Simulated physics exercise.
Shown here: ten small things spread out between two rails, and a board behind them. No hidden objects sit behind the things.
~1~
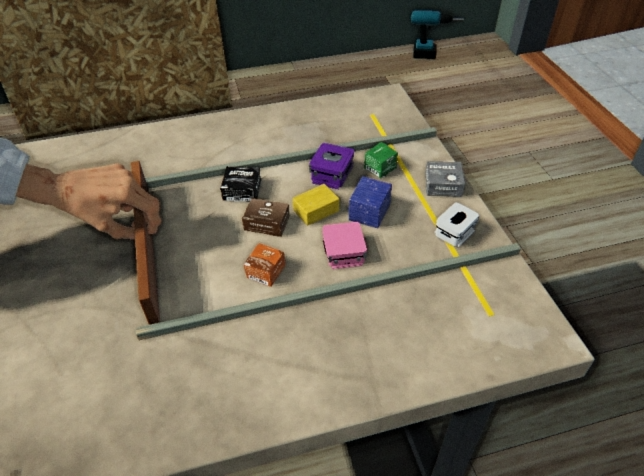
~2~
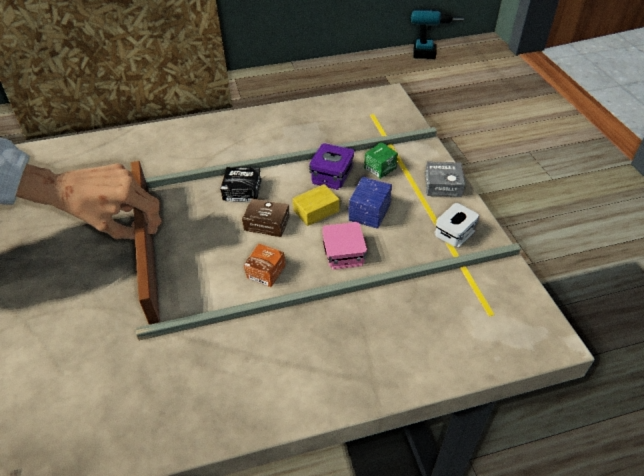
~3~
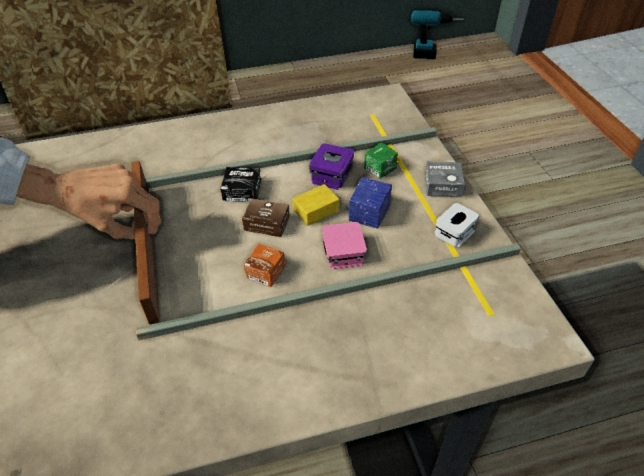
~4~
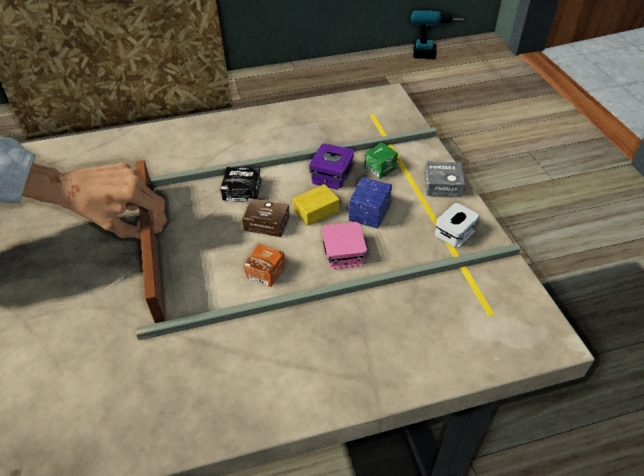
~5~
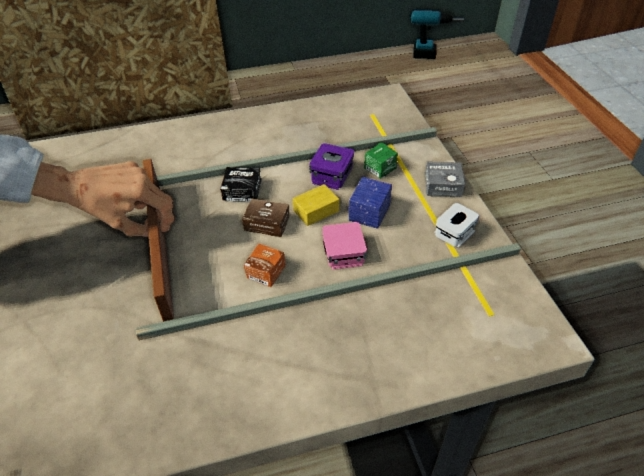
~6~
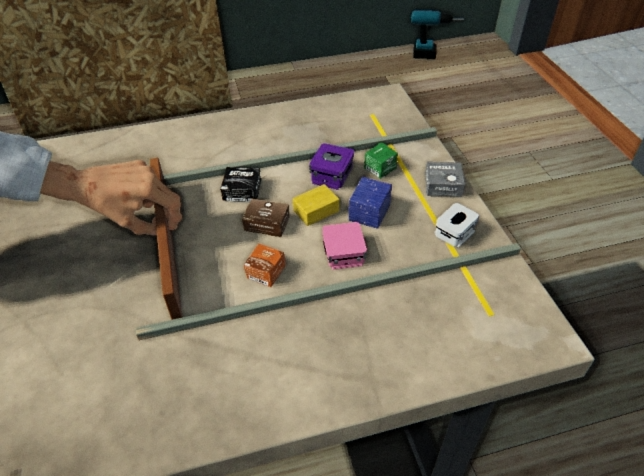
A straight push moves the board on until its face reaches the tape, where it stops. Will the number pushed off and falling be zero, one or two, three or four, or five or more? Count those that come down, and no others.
It will be three or four.
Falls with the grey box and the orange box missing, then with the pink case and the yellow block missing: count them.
That gives 1 for the first pair taken away and 1 for the second.
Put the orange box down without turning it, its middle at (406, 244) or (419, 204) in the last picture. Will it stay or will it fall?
In turn it holds its place, then holds its place.
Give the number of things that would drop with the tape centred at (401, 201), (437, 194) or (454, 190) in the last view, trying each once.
2, 6, 6.
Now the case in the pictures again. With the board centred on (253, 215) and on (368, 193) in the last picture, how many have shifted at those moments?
At the first place 4, at the second 10.
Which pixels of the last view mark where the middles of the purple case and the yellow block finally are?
You'll see the purple case at (442, 139), with the yellow block at (461, 163).
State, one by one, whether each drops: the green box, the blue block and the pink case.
I'd say the green box drops away, the blue block stays in place, and the pink case stays in place.
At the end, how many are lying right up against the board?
It's 4.
Soon after, none off yet; grey box at rest near (444, 179); white case at rest near (456, 226); green box at rest near (381, 160).
At rest, the number that fall off is three or four; fallen, green box, white case and grey box.
